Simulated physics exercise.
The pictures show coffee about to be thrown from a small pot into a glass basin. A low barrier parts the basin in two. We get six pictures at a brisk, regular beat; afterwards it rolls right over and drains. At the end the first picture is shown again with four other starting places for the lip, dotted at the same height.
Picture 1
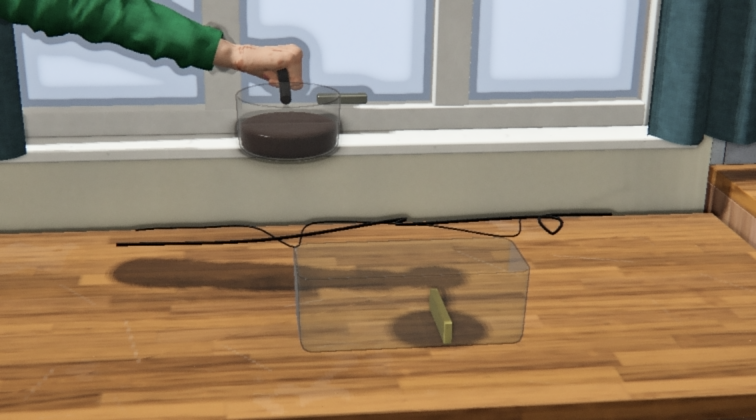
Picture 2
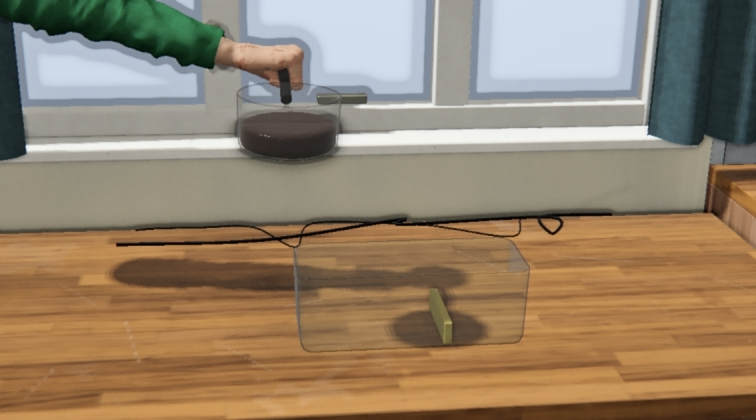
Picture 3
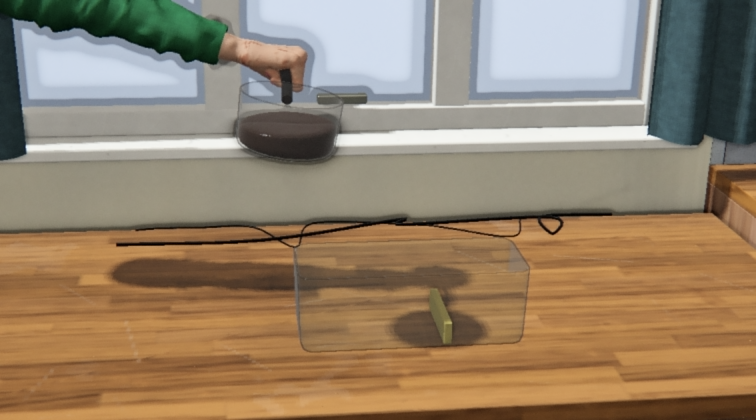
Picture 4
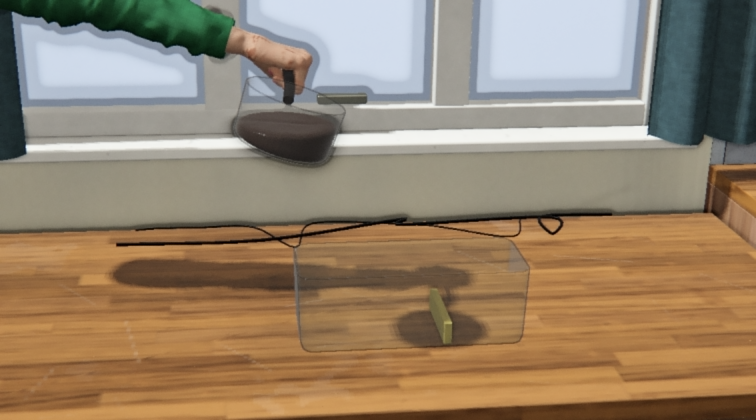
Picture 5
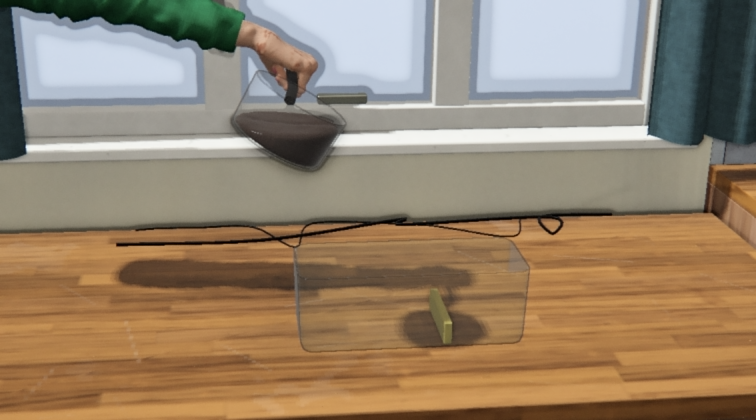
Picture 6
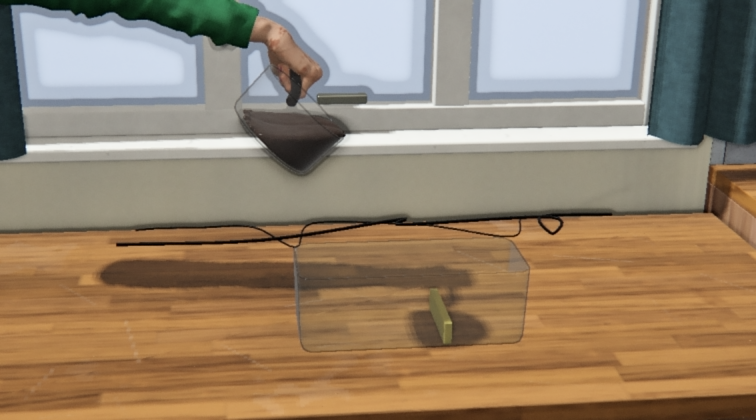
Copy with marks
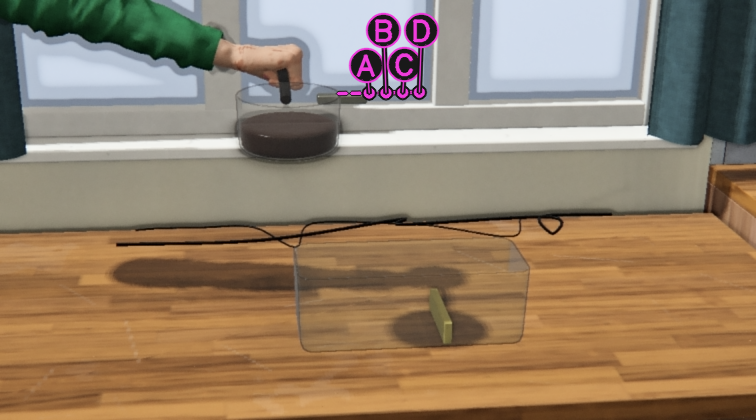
A small clear pot of dark coffee, held by a hand in a green sleeve, starts upright above a wooden counter and tilts steadily down to the right, the liquid shifting inside, while a glass basin with a low barrier stays still below.
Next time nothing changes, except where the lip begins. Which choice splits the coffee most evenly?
The best spot is D.
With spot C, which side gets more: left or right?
More ends on the left.
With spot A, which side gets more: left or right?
The left side.
On the marked copy, A at (369, 93); B at (385, 92); C at (402, 92); D at (419, 92).
With A, about 86 % ends left of the wall and 11 % right of it; 4 % is lost outside.
With B, about 89 % ends left of the wall and 6 % right of it; 5 % is lost outside.
With C, about 71 % ends left of the wall and 27 % right of it.
With D, about 50 % ends left of the wall and 48 % right of it.
